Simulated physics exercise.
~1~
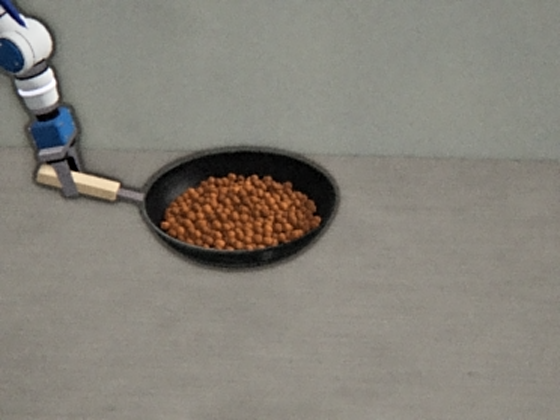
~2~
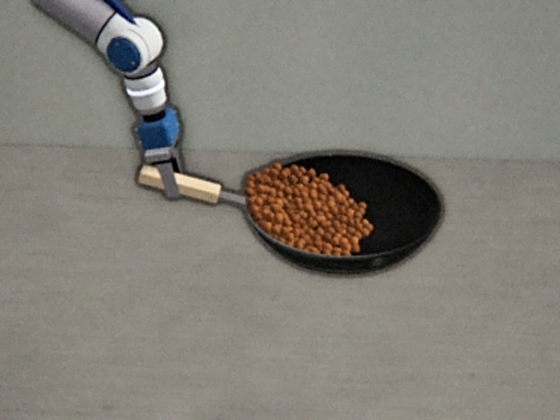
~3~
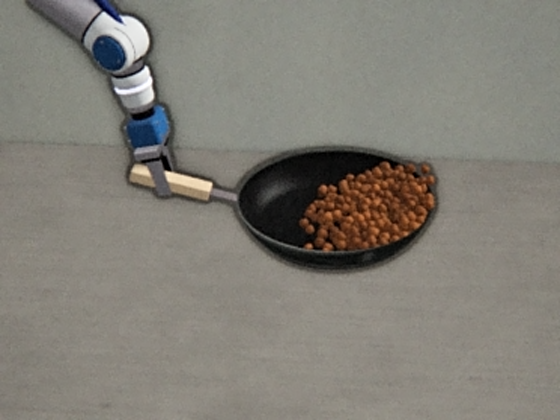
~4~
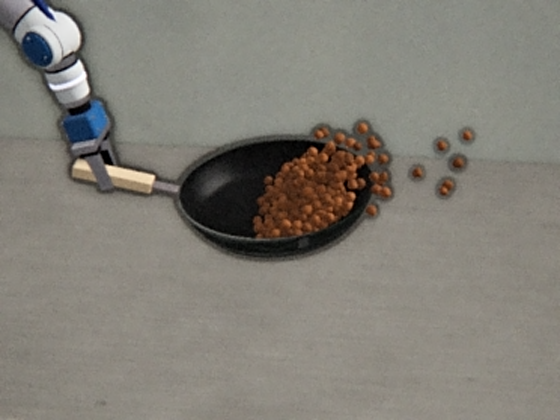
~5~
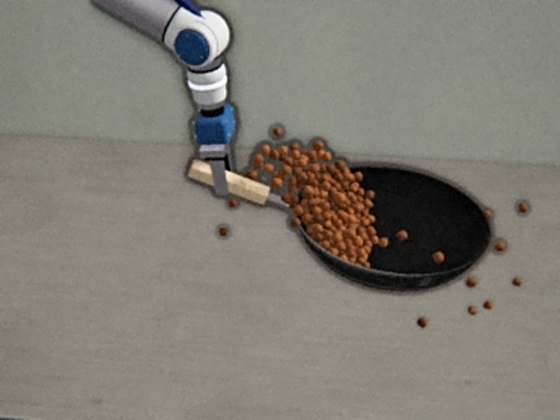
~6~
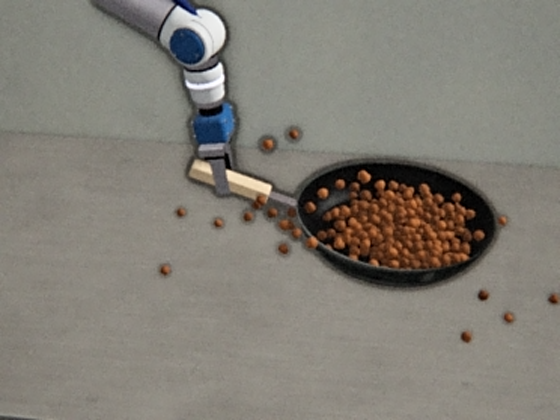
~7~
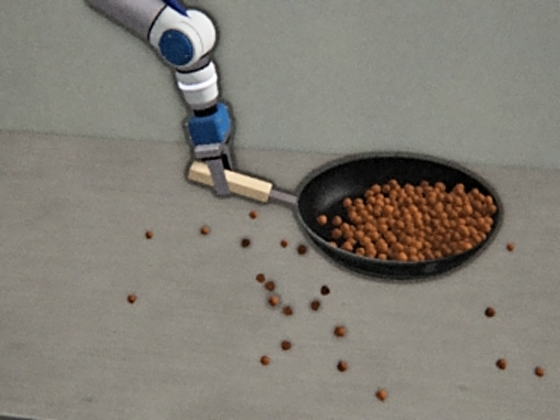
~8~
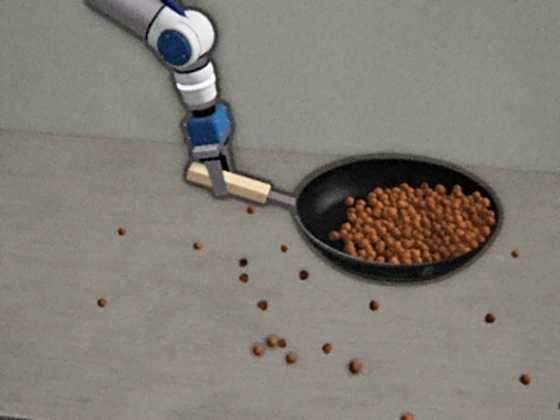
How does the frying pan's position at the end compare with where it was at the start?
At the end the frying pan sits clearly further to the right than it did at the start, at roughly the same height in the view.
